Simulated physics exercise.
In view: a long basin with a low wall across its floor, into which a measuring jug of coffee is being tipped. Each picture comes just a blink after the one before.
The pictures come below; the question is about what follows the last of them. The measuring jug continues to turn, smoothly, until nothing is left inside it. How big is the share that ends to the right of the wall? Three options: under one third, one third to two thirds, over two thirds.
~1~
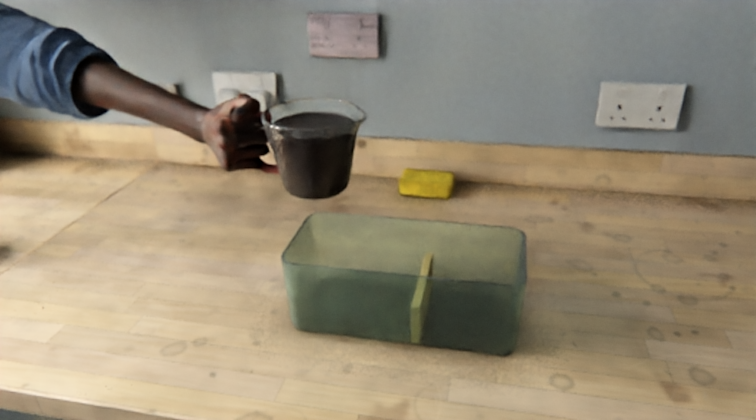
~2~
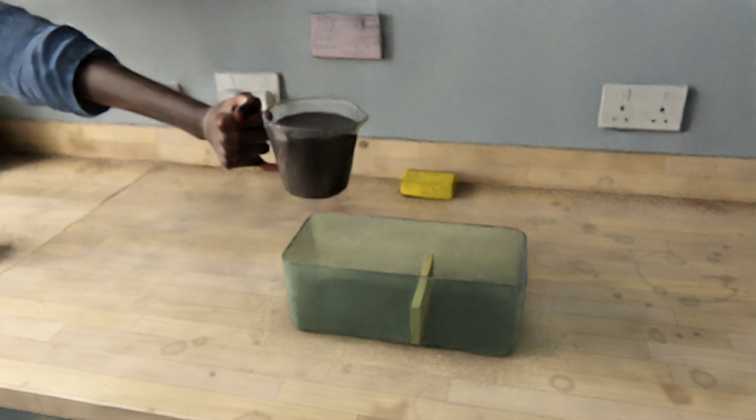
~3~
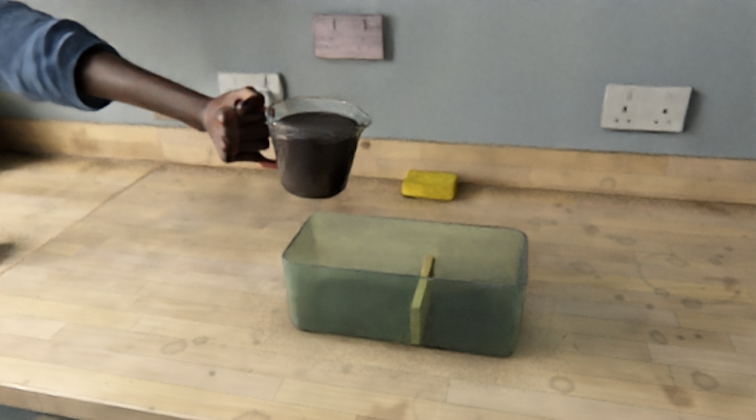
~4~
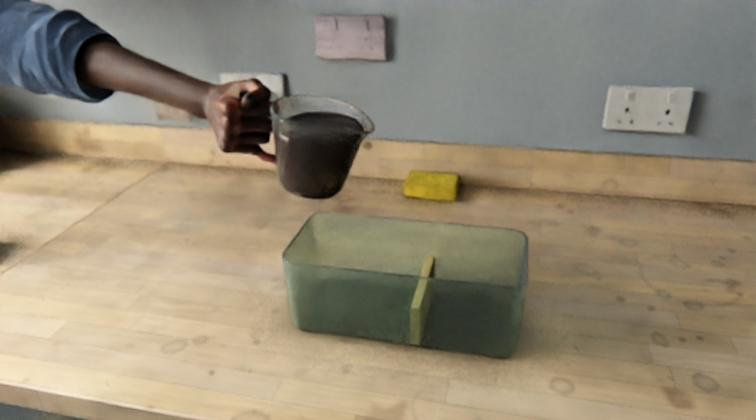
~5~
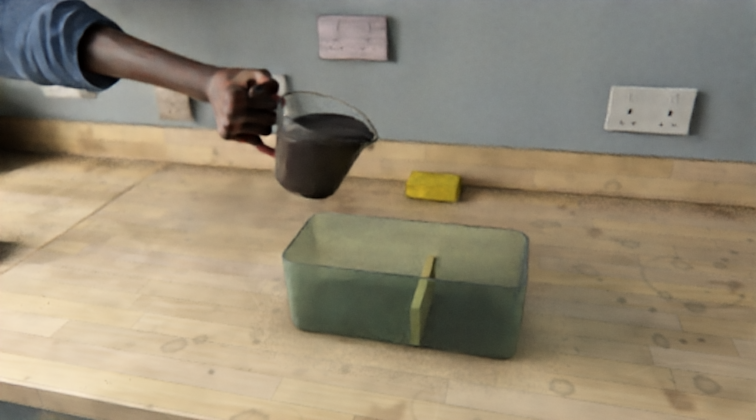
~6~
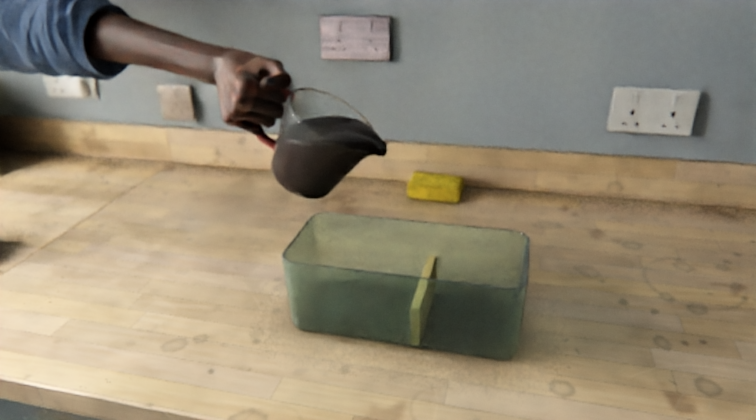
Answer: Under one third.
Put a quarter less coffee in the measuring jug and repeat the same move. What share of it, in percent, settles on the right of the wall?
My estimate is about 5 percent.
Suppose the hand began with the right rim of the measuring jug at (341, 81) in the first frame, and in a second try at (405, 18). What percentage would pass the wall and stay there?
First about 5, then 85 per cent.
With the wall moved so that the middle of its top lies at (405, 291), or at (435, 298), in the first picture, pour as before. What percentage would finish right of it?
First try: Roughly 60 per cent; second try: 20 per cent.
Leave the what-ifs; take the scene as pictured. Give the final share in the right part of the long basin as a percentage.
I'd put it at about 20 per cent.
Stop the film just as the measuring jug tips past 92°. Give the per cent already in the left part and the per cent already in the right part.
The left part holds close to 20 per cent, the right part close to 15.
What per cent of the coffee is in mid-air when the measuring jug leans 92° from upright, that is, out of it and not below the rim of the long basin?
Around 25 %.
A moment on, the measuring jug is tipped on its side and 39 per cent is still to pour, 18 is left of the wall and 16 right of it.
Next, the measuring jug is tipped right over and 3 per cent is still to pour, 73 is left of the wall and 19 right of it.
Then the measuring jug is tipped right over and 0 per cent is still to pour, 77 is left of the wall and 20 right of it.
Later the measuring jug is tipped right over and 0 per cent is still to pour, 77 is left of the wall and 21 right of it.
At rest 77 per cent lies left of the wall, 21 right of it and 2 outside.
